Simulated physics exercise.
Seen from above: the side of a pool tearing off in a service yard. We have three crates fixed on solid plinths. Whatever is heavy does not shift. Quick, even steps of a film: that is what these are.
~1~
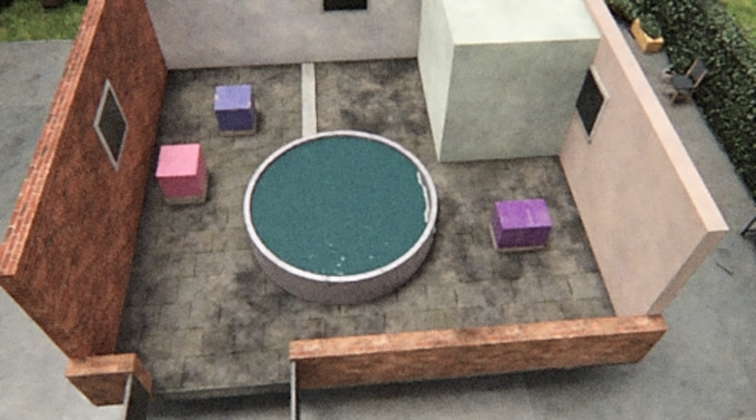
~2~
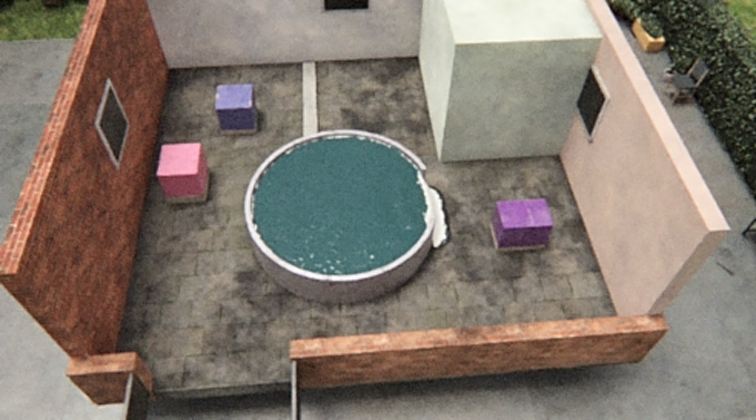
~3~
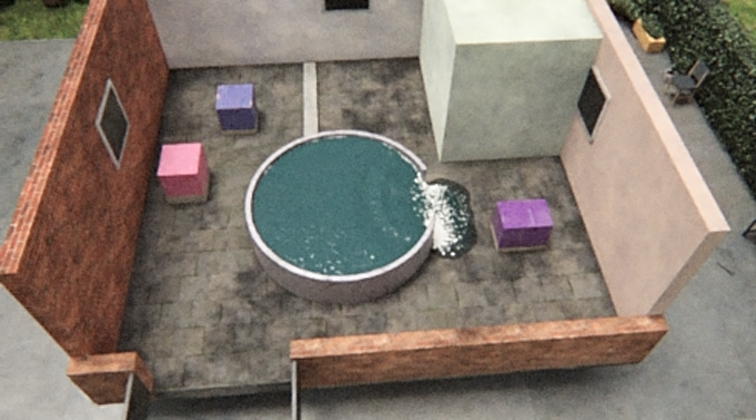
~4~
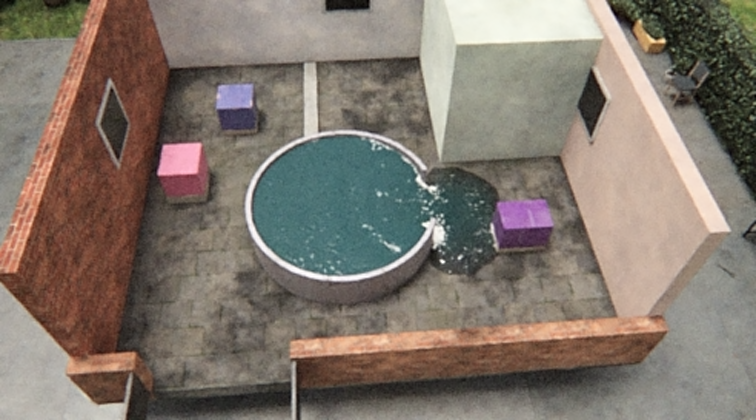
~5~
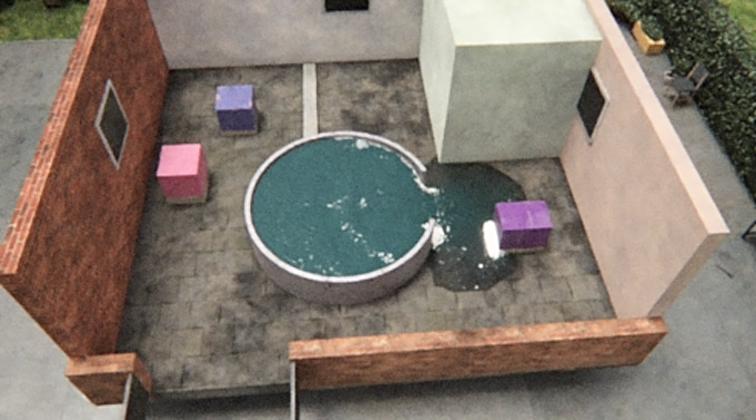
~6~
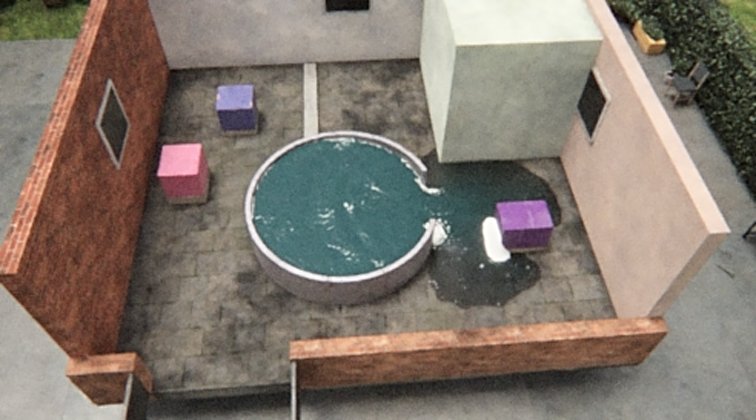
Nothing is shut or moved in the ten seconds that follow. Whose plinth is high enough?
My prediction: The purple crate is left wet; the pink crate is left dry; the blue crate is left dry.
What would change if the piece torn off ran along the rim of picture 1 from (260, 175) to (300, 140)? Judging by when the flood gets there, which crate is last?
Last: The one in purple.
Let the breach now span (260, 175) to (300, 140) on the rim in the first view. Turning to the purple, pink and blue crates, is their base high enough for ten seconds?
Going through them, the purple is never reached, the pink gets reached and the blue gets reached.
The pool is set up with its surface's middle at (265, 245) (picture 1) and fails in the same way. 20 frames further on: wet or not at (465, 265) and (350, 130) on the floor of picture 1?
First point soaked, second point untouched.
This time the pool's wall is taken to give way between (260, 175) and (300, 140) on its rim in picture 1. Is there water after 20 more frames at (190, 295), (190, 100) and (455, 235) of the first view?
One by one, they turn out drenched, drenched and not soaked.
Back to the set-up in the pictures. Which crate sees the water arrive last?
I'd say the one in blue is last.
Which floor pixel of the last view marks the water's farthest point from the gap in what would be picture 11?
(611, 308).
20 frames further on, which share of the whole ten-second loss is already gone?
Note - share reached: 0 %.
A moment on, water covers 20 % of the floor; the purple crate water round its plinth, the pink crate not reached, the blue crate not reached.
Next, water covers 25 % of the floor; the purple crate water round its plinth, the pink crate not reached, the blue crate not reached.
Then, water covers 35 % of the floor; the purple crate water round its plinth, the pink crate not reached, the blue crate not reached.
Later, water covers 60 % of the floor; the purple crate water round its plinth, the pink crate not reached, the blue crate not reached.
In the end, water covers 85 % of the floor; the purple crate was topped, the pink crate stayed above the water, the blue crate stayed above the water.
